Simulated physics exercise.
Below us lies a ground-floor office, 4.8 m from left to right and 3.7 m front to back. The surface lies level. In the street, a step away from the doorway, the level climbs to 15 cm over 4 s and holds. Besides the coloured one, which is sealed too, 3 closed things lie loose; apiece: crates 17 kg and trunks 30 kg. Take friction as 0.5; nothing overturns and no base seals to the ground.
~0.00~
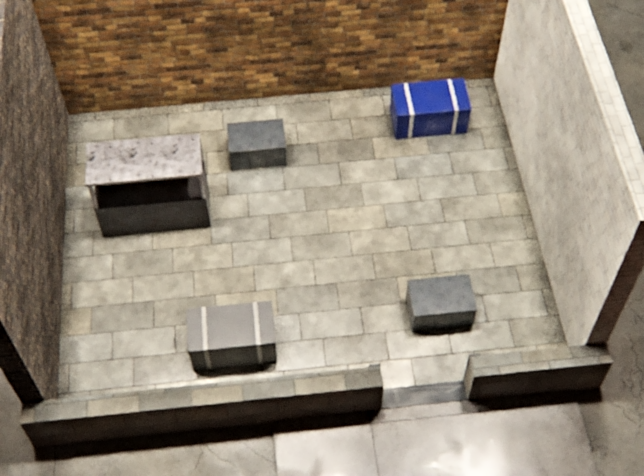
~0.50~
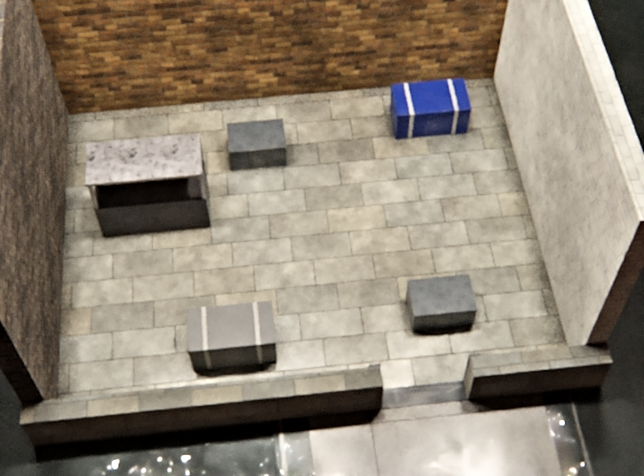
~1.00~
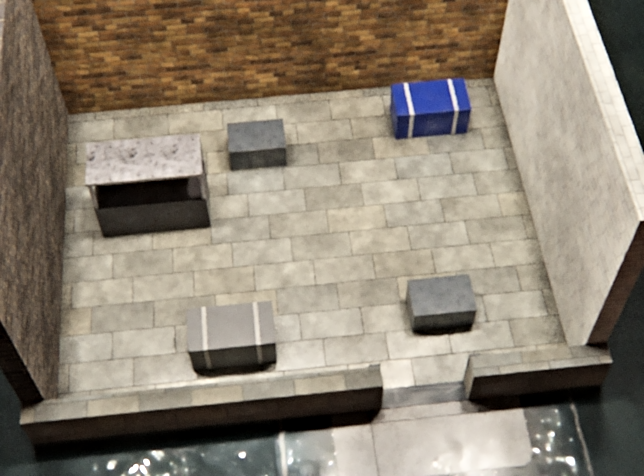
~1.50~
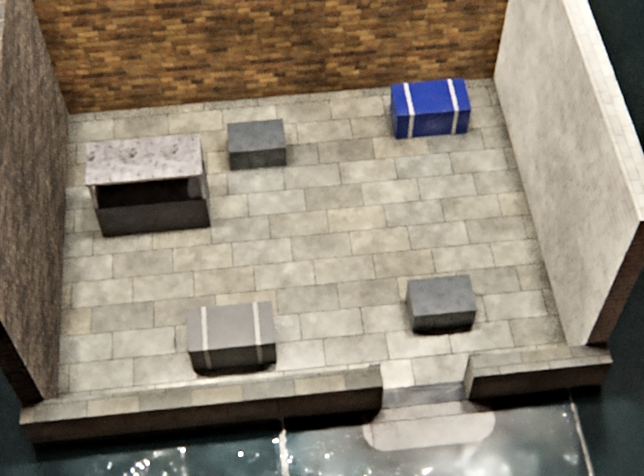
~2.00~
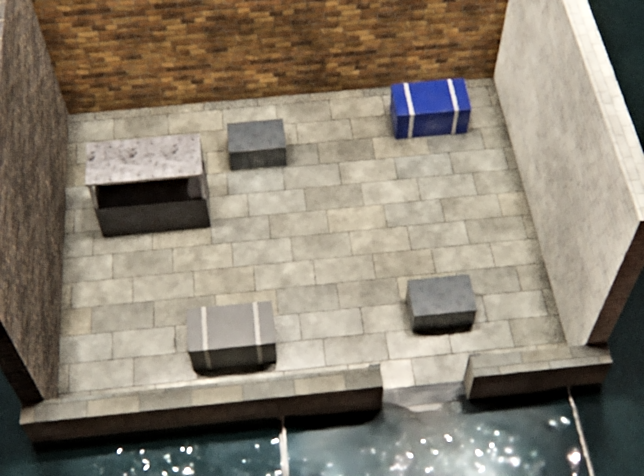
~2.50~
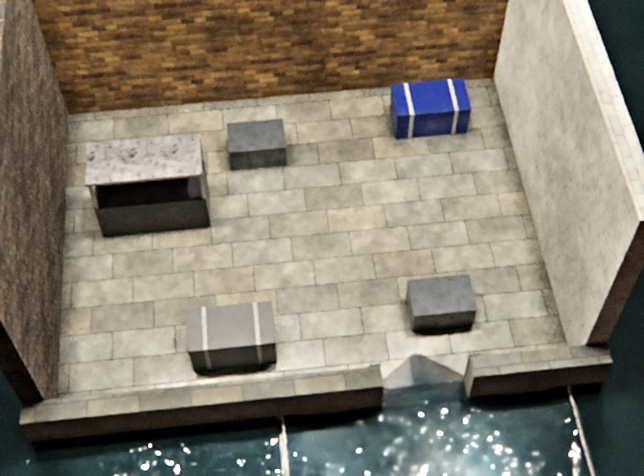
Water spreads over the street outside and reaches the doorway while the blue trunk stays still.
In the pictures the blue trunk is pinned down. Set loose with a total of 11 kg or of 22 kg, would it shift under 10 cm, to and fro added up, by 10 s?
I expect that the smaller load will do.
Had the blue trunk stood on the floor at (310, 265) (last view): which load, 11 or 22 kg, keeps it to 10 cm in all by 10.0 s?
It takes the larger.
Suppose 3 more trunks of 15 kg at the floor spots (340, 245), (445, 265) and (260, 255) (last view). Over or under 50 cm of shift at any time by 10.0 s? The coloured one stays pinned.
In that order: More, short of it, short of it.
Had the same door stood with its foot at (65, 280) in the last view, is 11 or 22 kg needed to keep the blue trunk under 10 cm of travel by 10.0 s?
Then the smaller load will do.
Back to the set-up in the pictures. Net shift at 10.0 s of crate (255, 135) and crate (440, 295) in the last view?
In turn: 0 cm, 60 cm.
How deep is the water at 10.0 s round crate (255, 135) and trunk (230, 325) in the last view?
Roughly 3 and 1 cm.
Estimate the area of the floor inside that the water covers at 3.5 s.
Some 1.0 m2.
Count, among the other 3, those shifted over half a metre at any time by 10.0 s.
I count 1.
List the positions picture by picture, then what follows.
In the first frame, the blue trunk at (431, 97), on the bottom; 0.0 m2 under water; 0 of 4 have shifted.
In the second frame, the blue trunk at (431, 97), on the bottom; water covers 0.0 m2; 0 of 4 have shifted.
In the third frame, the blue trunk at (431, 97), on the bottom; 0.0 m2 under water; 0 of 4 have shifted.
In the fourth frame, the blue trunk at (431, 97), on the bottom; 0.0 m2 under water; 0 of 4 have shifted.
In the fifth frame, the blue trunk at (431, 97) rests on the ground; water covers 0.0 m2; 0 of 4 have shifted.
In the sixth frame, the blue trunk at (431, 97) rests on the ground; 0.1 m2 under water; 0 of 4 have shifted.
After 3.5 s the blue trunk would be 0 cm from its start with 11 kg and 0 cm from its start with 22 kg; 0 cm of water round it then.
After 4.5 s the blue trunk would be 0 cm from its start with 11 kg and 0 cm from its start with 22 kg; 0 cm of water round it then.
After 7.0 s the blue trunk would be 0 cm from its start with 11 kg and 0 cm from its start with 22 kg; 1 cm of water round it then.
After 10.0 s the blue trunk would be 1 cm from its start with 11 kg and 0 cm from its start with 22 kg; 4 cm of water round it then.
